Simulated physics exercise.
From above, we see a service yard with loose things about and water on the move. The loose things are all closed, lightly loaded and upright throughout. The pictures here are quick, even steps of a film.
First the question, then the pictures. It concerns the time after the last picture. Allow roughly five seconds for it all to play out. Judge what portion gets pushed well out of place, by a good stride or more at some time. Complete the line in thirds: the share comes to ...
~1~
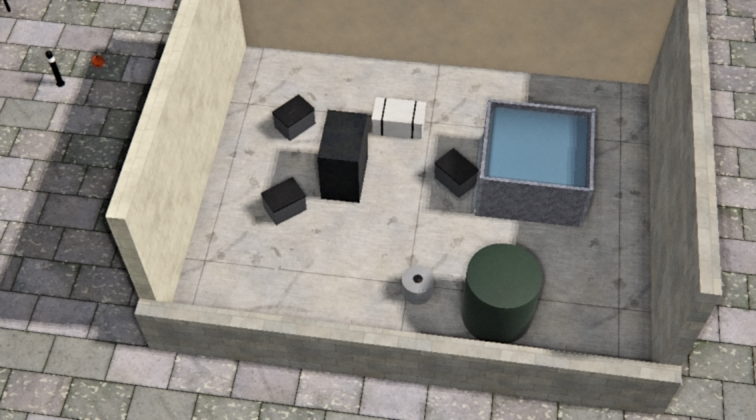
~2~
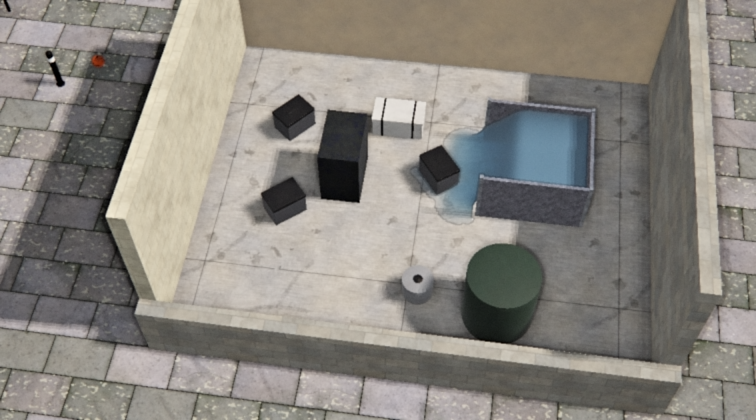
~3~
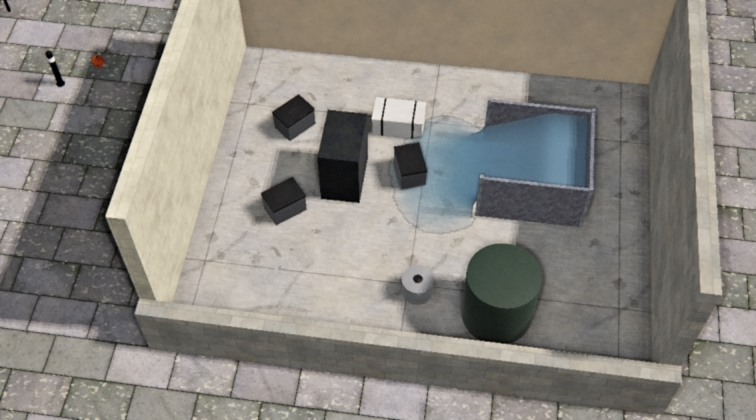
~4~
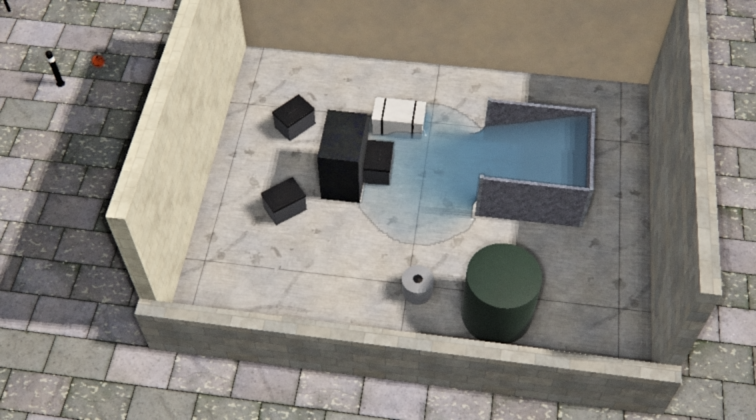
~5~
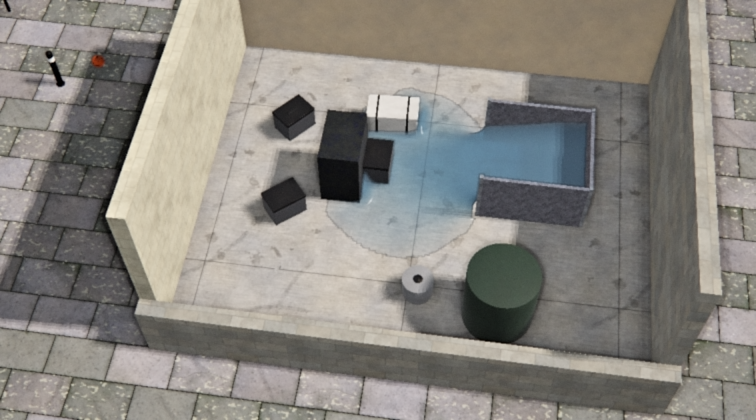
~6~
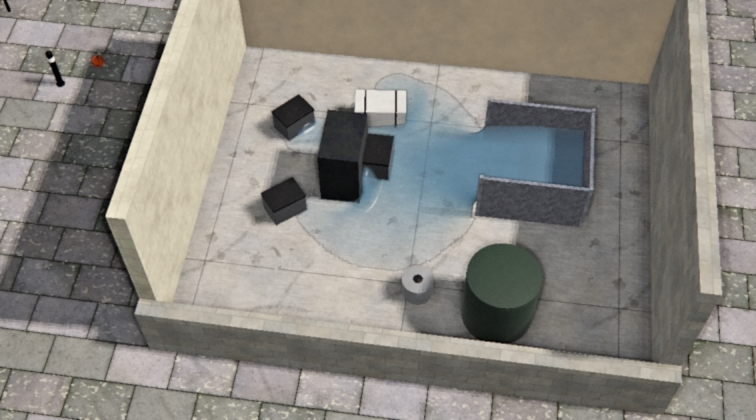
The share comes to at least two thirds.
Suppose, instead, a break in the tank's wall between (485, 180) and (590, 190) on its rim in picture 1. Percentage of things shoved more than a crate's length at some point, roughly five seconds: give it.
Roughly 40 %.
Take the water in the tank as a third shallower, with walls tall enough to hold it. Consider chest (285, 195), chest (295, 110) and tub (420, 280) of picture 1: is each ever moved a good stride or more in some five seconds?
Note, listed order: Didn't cover it / covered it / didn't cover it.
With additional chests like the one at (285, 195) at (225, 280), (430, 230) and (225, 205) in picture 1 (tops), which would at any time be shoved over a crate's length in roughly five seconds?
Copy one: Slides well clear; copy two: Barely shifts; copy three: Slides well clear.
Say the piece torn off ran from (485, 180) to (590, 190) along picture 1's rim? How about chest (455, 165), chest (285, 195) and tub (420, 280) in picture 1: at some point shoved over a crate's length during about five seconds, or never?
One after another: Never gets that far, then goes the distance, then goes the distance.
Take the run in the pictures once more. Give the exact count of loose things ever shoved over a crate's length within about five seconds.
So, 4 of them.
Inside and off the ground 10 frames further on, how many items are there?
It works out to 3.
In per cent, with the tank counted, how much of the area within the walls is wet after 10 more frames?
Roughly 55 per cent.
A moment on, 3 of 5 are well off their spots; 1 afloat.
Next, 3 of 5 are well off their spots; 3 afloat.
Later, 3 of 5 are well off their spots; 4 afloat.
In the end, 4 of 5 are well off their spots, and 4 have been at some point; 4 afloat.
